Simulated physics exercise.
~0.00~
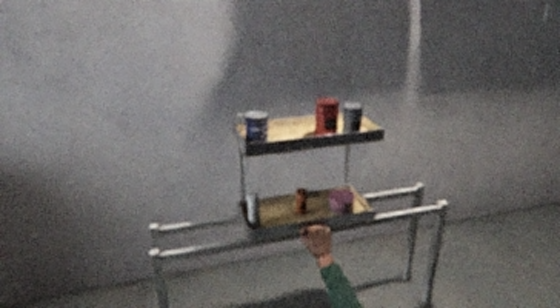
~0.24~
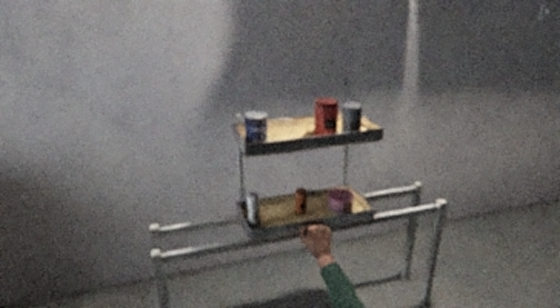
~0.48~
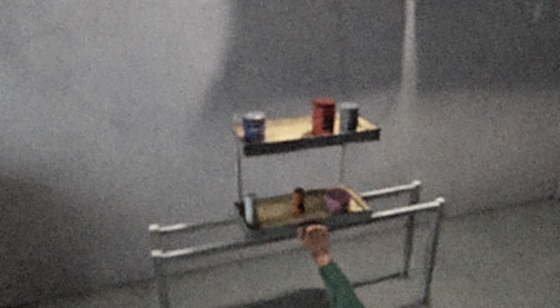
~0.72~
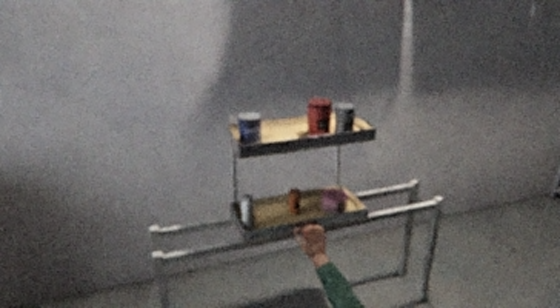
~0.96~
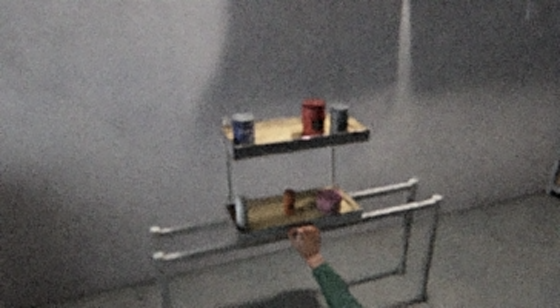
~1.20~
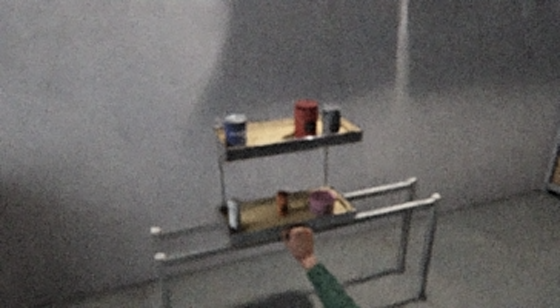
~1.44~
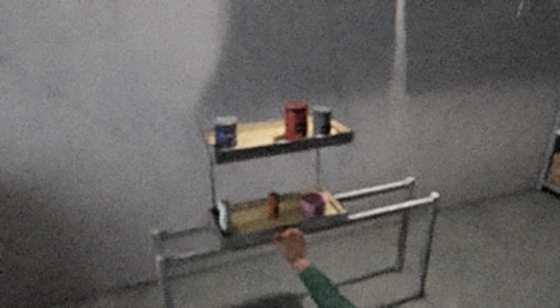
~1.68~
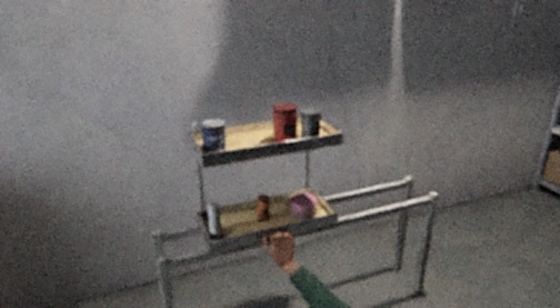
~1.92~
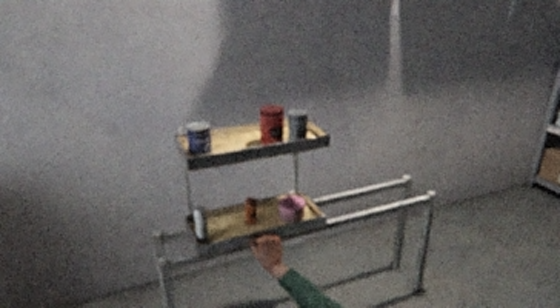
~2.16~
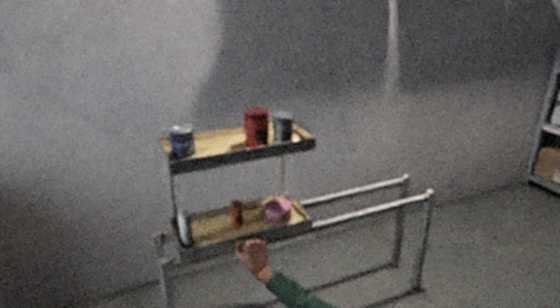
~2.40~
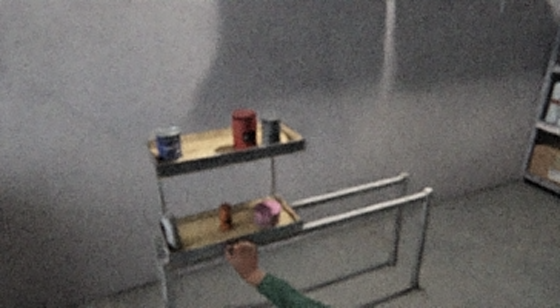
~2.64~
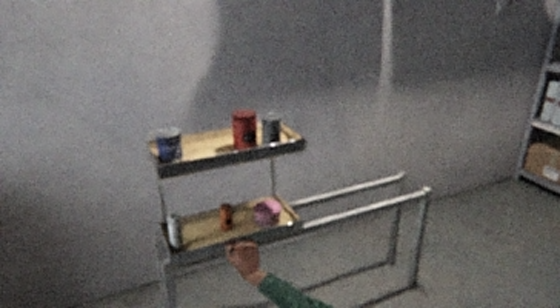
At first, a two-tiered shelf unit rests on a pair of metal rails against a grey wall, with a blue tin, a red jar and a grey jar on top and a white shaker, an orange shaker and a pink tub below. A hand in a green sleeve holds the lower tray's front edge. The unit hardly moves, then starts sliding left along the rails. It gathers speed as the hand travels with it, carrying everything along. Finally it stops abruptly at the left end, where it stays with both shakers and the jars still upright.
